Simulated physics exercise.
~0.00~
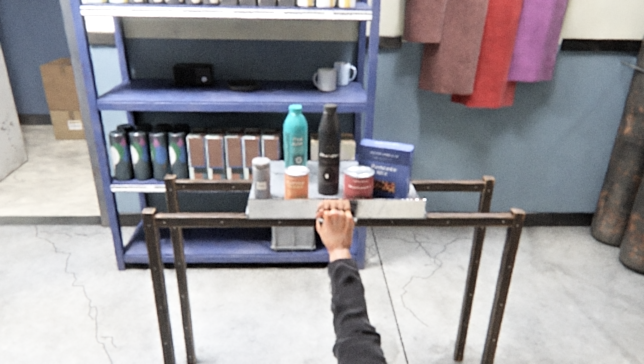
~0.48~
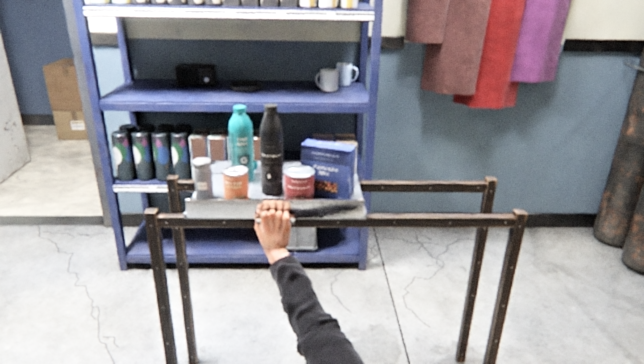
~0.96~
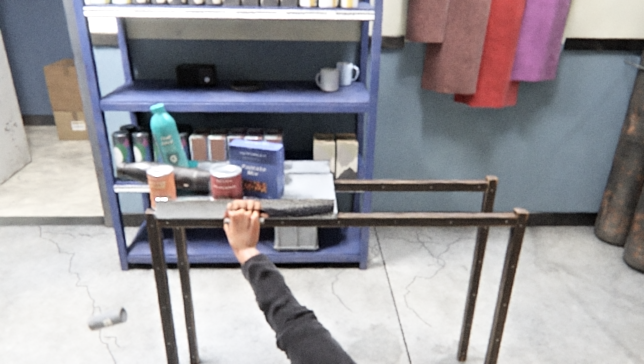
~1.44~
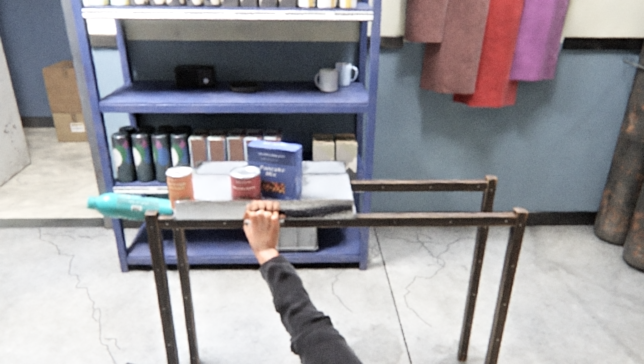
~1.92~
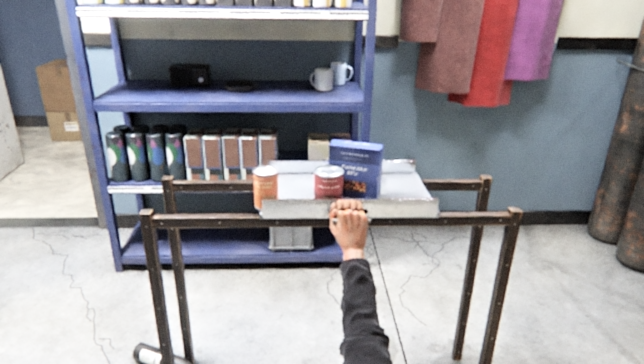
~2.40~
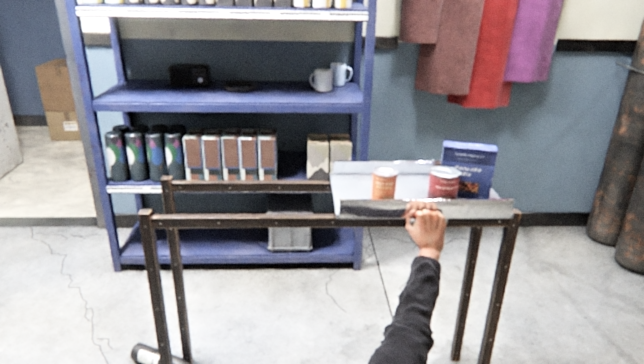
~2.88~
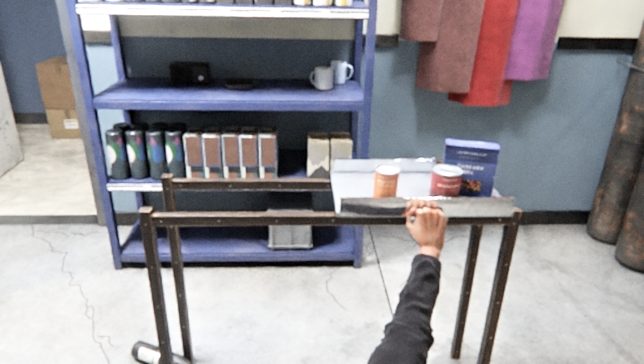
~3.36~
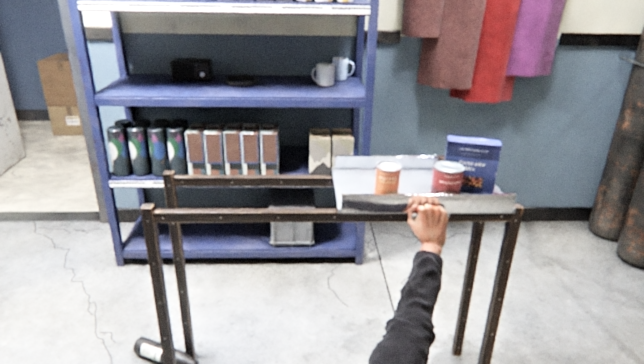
In a room with a blue shelving unit, a hand slid a loaded tray left along a metal frame, and a grey container and two tall bottles toppled off before the hand moved it right, with two tins and a blue box still upright.
